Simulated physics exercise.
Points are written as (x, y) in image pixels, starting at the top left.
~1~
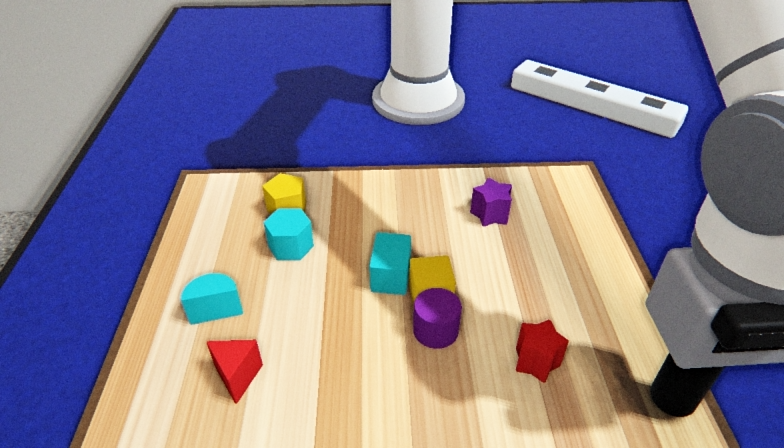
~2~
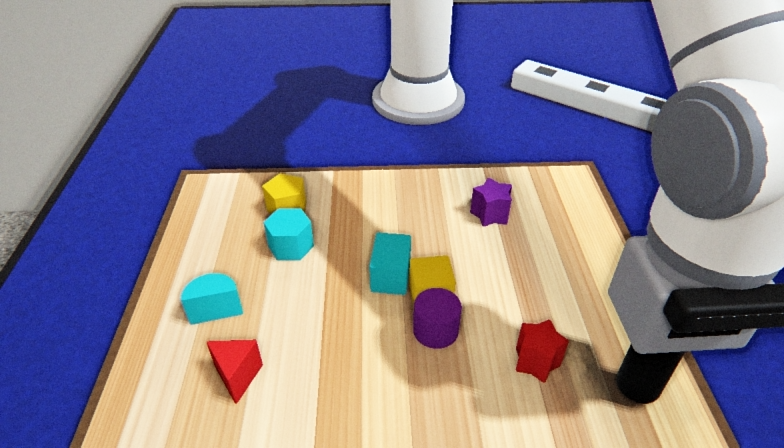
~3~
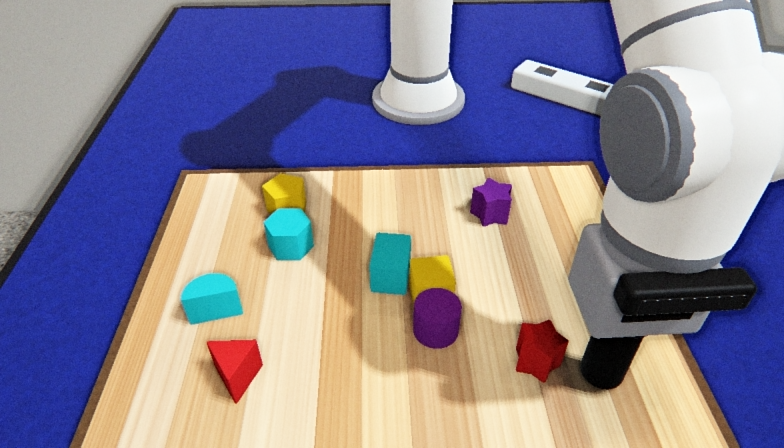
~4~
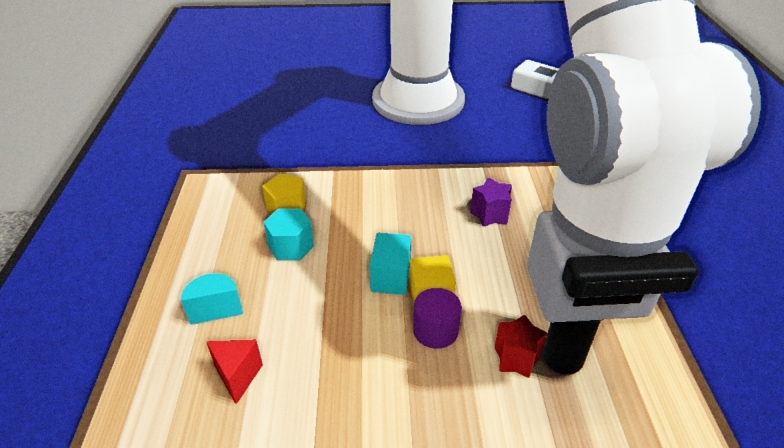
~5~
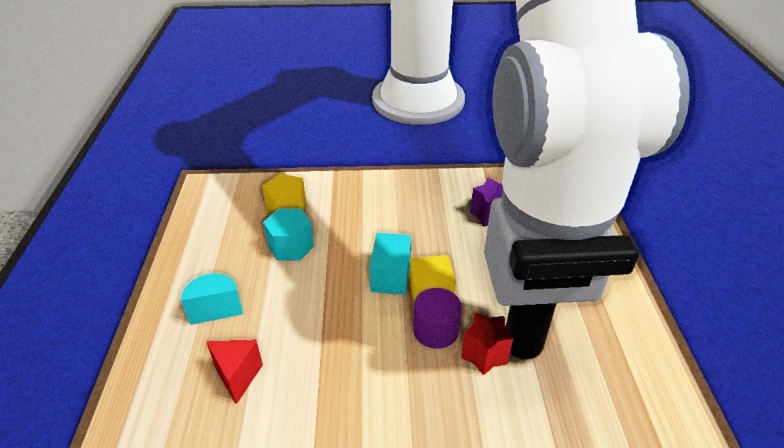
A white robot arm moved left across a wooden board scattered with colored blocks, and its black tip pushed the red star-shaped block left, close to the purple round one, while the other blocks stayed put.
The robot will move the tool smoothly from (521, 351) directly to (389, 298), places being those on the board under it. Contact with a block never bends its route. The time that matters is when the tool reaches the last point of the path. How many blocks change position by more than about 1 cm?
My forecast: 3 or more.
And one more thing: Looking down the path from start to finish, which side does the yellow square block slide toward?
It will end up to the right.
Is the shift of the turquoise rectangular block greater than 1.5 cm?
Yes - that is the case.
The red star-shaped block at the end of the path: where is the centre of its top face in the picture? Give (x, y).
Close to (451, 330).
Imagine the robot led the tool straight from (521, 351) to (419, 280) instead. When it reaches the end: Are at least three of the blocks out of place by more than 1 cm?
That would be a yes.
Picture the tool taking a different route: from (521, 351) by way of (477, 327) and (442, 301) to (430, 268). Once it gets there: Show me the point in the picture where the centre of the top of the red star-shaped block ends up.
In the picture, it is at (463, 327).
The first path, step by step. One third of the way, tool at (475, 325); purple circular block at (421, 304); red star-shaped block at (456, 330), turned 40° anticlockwise.
Two thirds of the way, tool at (430, 307); yellow square block at (426, 260), turned 15° clockwise; purple circular block at (392, 303); red star-shaped block at (451, 330), turned 60° anticlockwise.
At the end, tool at (389, 291); turquoise rectangular block at (379, 240), turned 25° clockwise; yellow square block at (425, 254), turned 25° clockwise; purple circular block at (372, 303); red star-shaped block at (451, 330), turned 60° anticlockwise.
